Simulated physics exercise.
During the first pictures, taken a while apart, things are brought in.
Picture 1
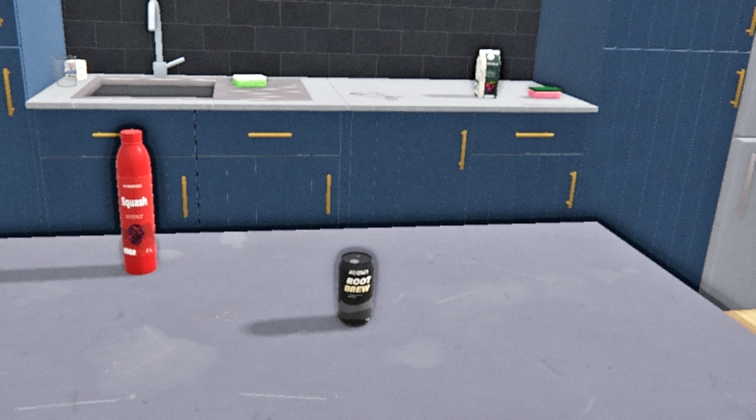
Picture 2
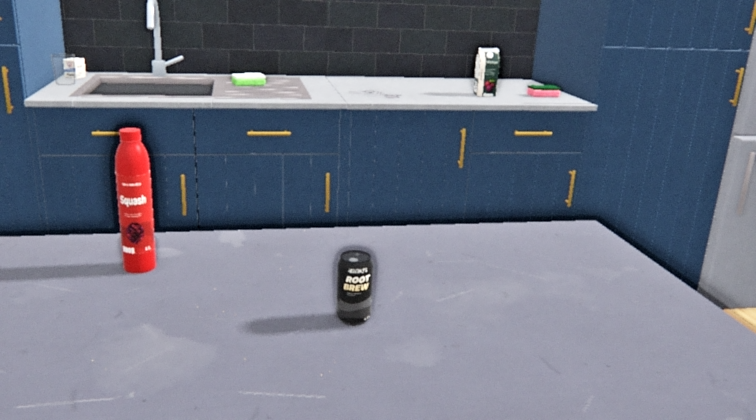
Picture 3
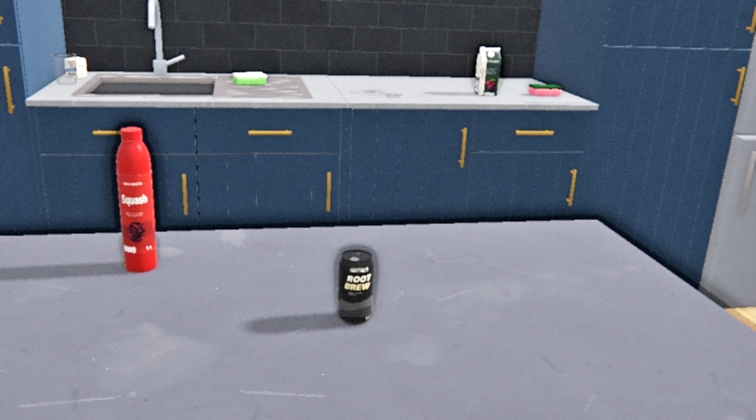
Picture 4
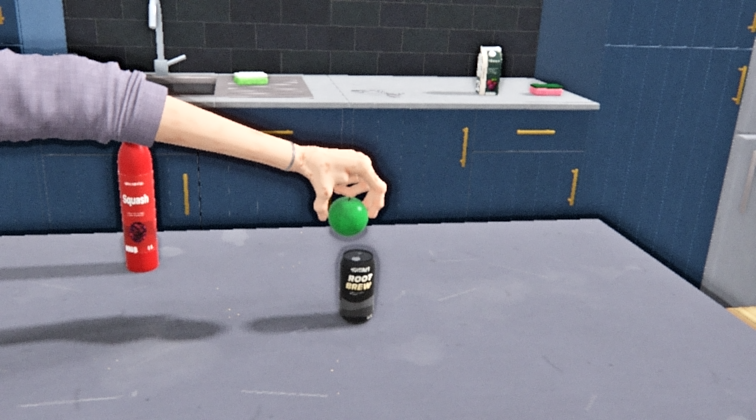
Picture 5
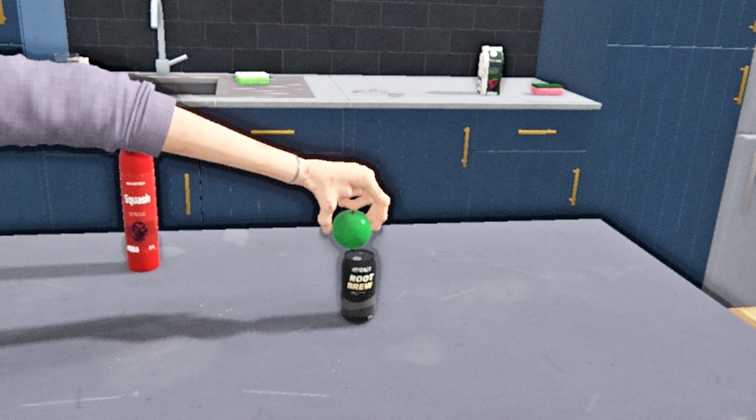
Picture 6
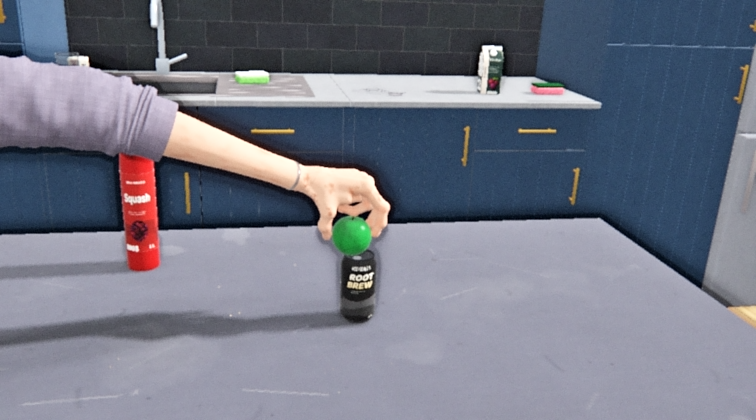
In a kitchen, a red bottle and a black can stood on a grey table until a hand reached in from the left and lowered a green apple onto the can, still holding it.
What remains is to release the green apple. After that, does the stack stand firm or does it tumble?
It stands firm.
Then, 0.30 s later than the last frame, all is still.
Then, 0.70 s later than the last frame, green apple resting near (352, 236).
When it is over, all 3 as before. End places, in pixels of the last picture, green apple near (352, 236). The pile stays up.
